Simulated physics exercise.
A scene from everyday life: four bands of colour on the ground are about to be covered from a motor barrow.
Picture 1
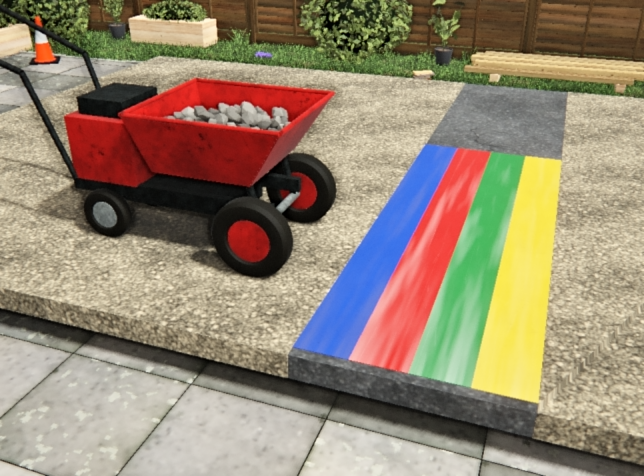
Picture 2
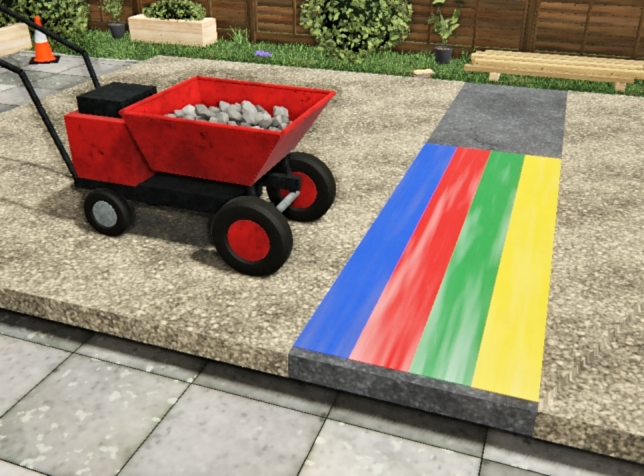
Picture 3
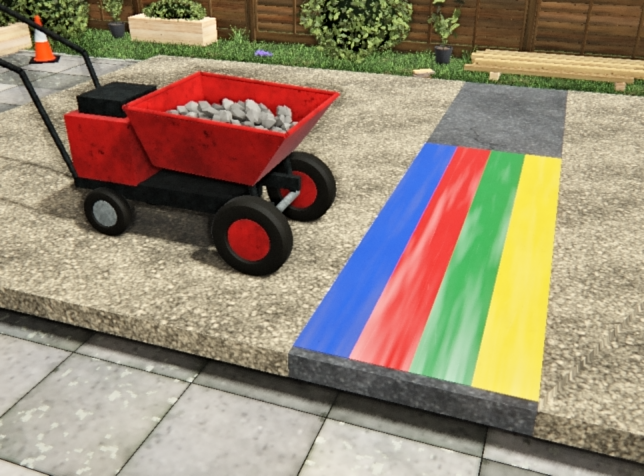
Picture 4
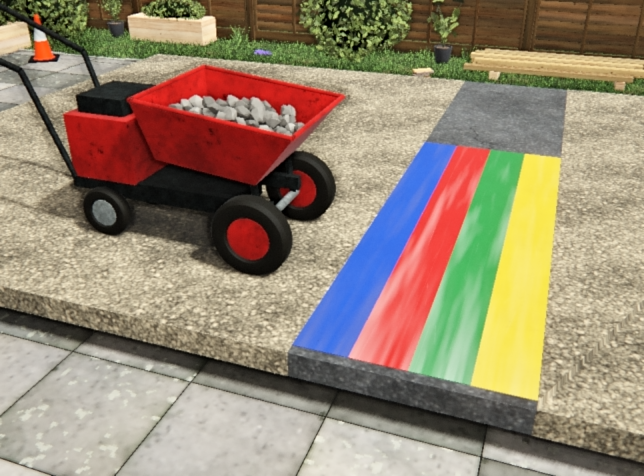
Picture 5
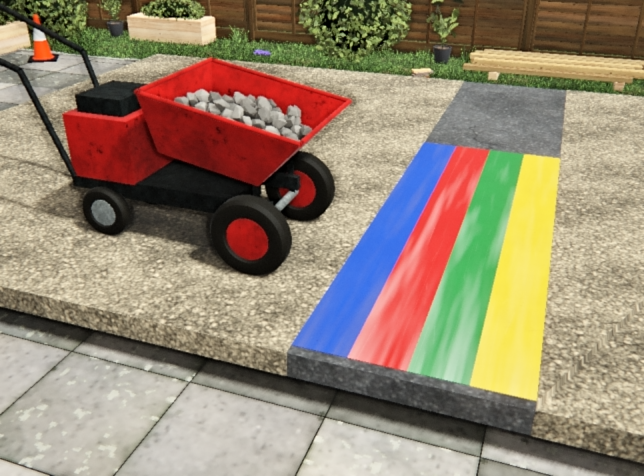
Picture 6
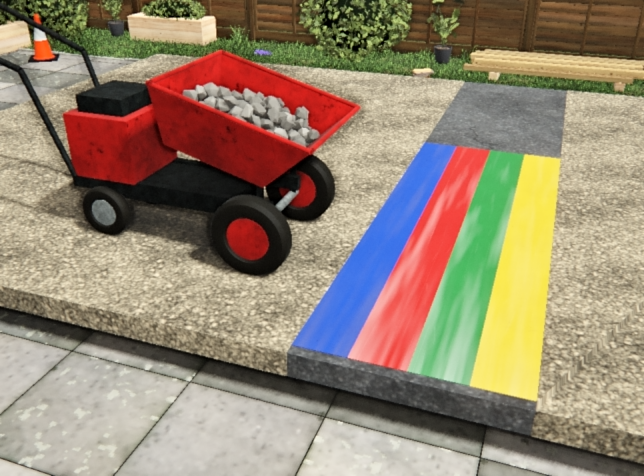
The red skip of a motor barrow, loaded with broken grey stones, sat level at first, then tilted gradually forward to the right, beside blue, red, green and yellow strips on the ground.
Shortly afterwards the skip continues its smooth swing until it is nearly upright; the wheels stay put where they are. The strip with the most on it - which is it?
That is the red strip.
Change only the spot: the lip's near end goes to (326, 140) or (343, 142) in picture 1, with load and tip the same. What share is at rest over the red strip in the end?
About 20 per cent, then about 10 per cent.
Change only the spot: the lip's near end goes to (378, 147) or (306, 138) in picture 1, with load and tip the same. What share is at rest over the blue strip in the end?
First position: Some 0 percent; second position: Some 0 percent.
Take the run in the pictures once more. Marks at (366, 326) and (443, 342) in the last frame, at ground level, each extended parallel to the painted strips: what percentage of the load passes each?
60 % and 10 %.
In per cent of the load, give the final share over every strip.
Blue strip 15 %, red strip 45 %, green strip 15 %, yellow strip 5 %.
Just after the last frame, skip tipped steeply; every one in the skip.
A moment on, skip tipped steeply; almost all in the skip; just a few over the blue strip; about a tenth over the red strip.
Further on, skip tipped right over; roughly a third in the skip; about a tenth over the blue strip; roughly a third over the red strip; about a tenth over the green strip; just a few over the yellow strip; just a few off the paint.
When it is over, skip tipped right over; roughly a quarter in the skip; about a tenth over the blue strip; roughly half over the red strip; about a tenth over the green strip; about a tenth over the yellow strip; just a few off the paint.
